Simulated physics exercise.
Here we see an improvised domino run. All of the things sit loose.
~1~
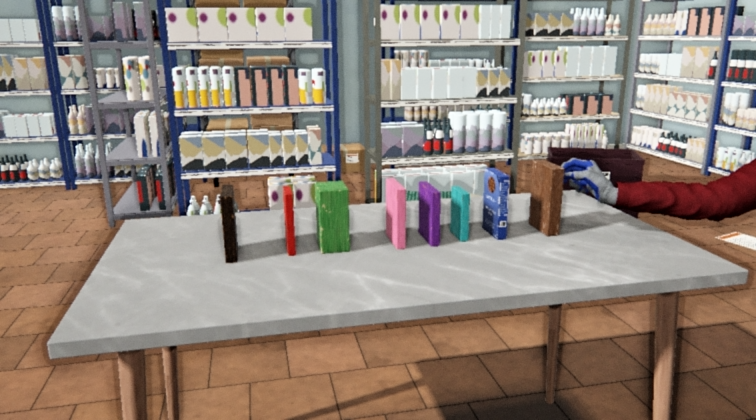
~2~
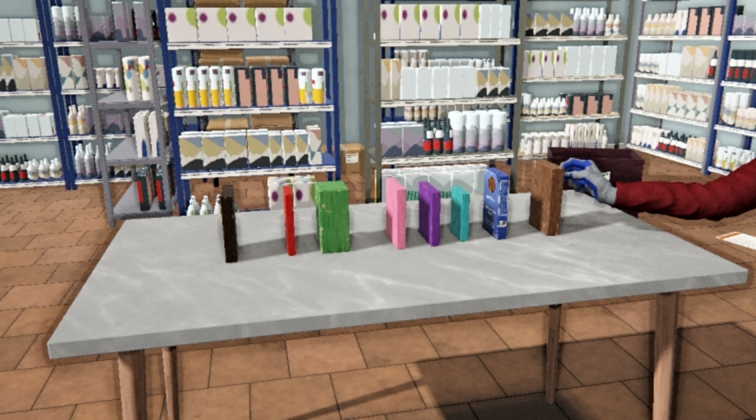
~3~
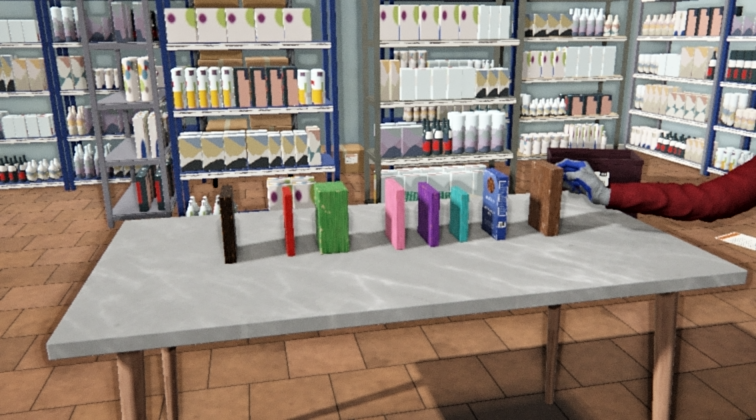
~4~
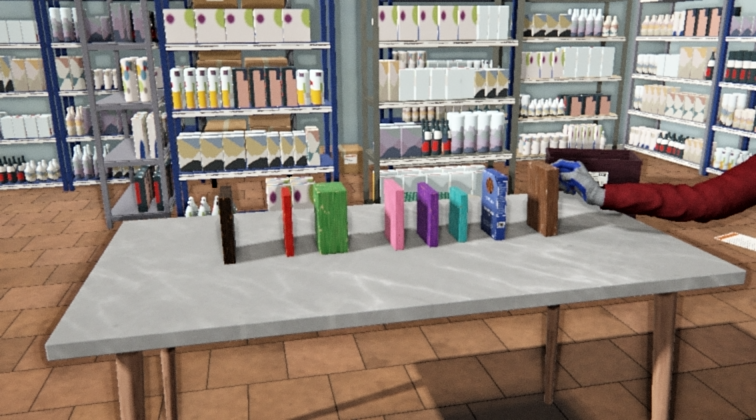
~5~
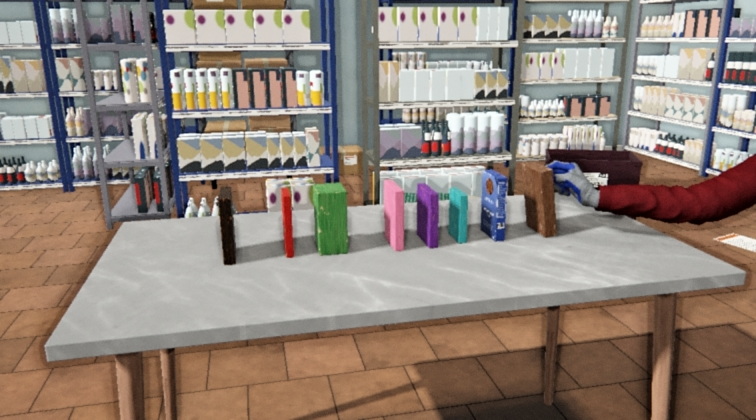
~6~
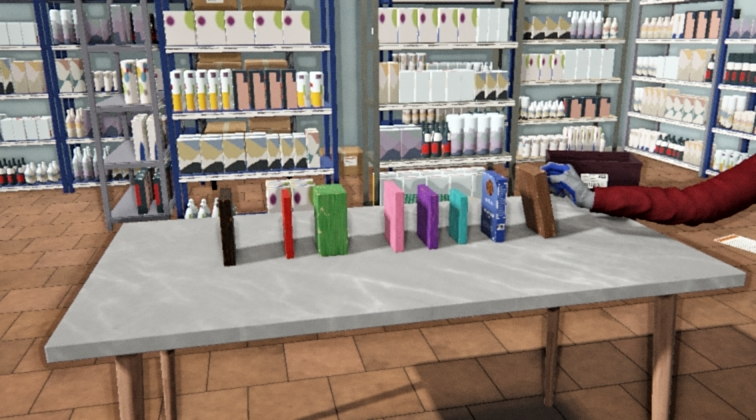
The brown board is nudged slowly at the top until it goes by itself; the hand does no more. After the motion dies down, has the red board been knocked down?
It stays on its end.
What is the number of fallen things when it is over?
Total count - 5.
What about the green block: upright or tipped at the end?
Result for the green block: Up.
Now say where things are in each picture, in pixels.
Red board (289, 221); blue packet (496, 203), in the first frame.
Purple block (429, 213); turquoise block (460, 213), in the second frame.
Pink block (395, 214); blue packet (495, 204), in the third frame.
Brown board 3° over; green block (330, 218); purple block (427, 214), in the fourth frame.
Brown board 9° over; turquoise block (458, 215); pink block (394, 215), in the fifth frame.
Brown board 14° over; red board (287, 224); blue packet (494, 206), in the sixth frame.
Then, 0.30 s past the last view, brown board 66° over; blue packet rocked 31° from its first pose; turquoise block rocked 9° from its first pose.
Then, 0.50 s past the last view, brown board 82° over; blue packet rocked 60° from its first pose; turquoise block rocked 65° from its first pose; purple block rocked 46° from its first pose.
Then, 0.70 s past the last view, brown board 82° over; blue packet rocked 61° from its first pose; pink block on its side; purple block rocked 70° from its first pose.
Then, 1.60 s past the last view, brown board 83° over; blue packet rocked 61° from its first pose; pink block on its side; purple block rocked 72° from its first pose.
Finally, down or leaning hard on the table, blue packet, purple block, turquoise block and pink block; the other 2 still in place. Final places as the last picture's camera would see them, red board near (287, 224).
